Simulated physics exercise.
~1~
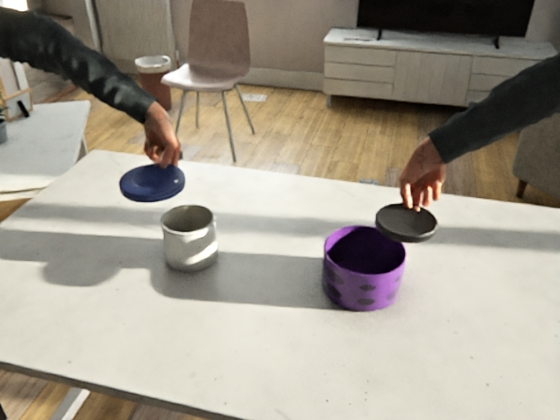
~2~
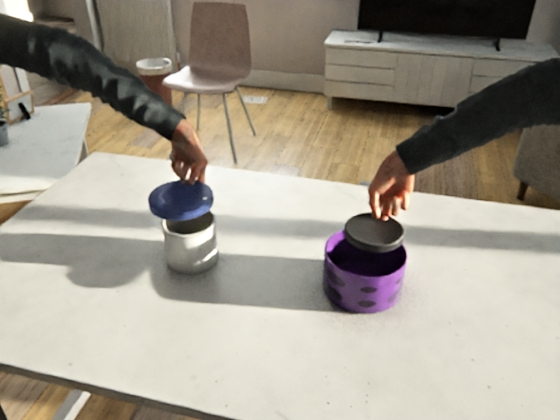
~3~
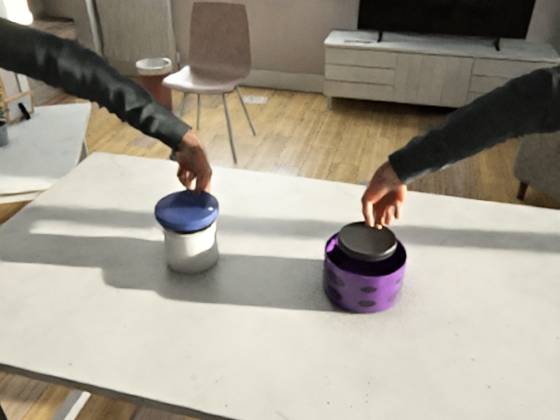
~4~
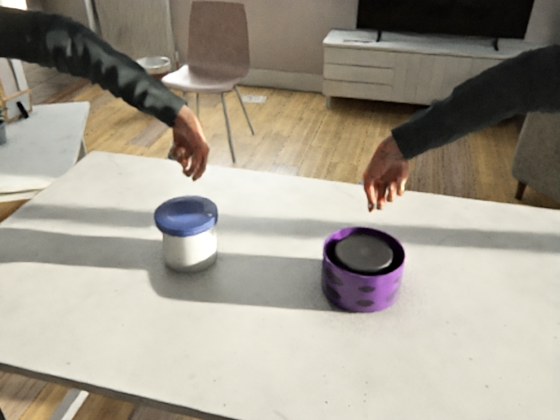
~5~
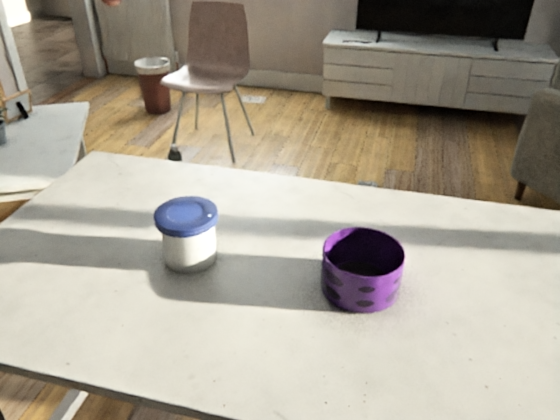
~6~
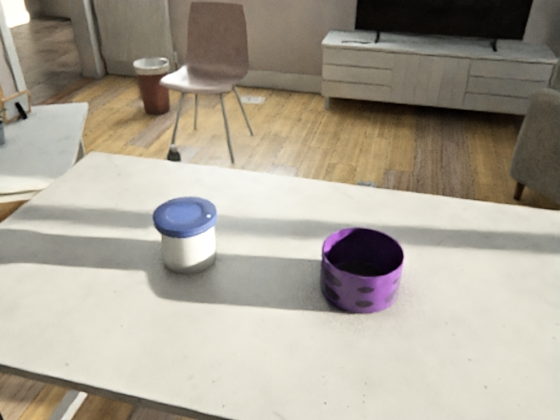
Two hands lowering round lids over open containers, the blue one resting on the pale pot, the black dropping inside the purple container.
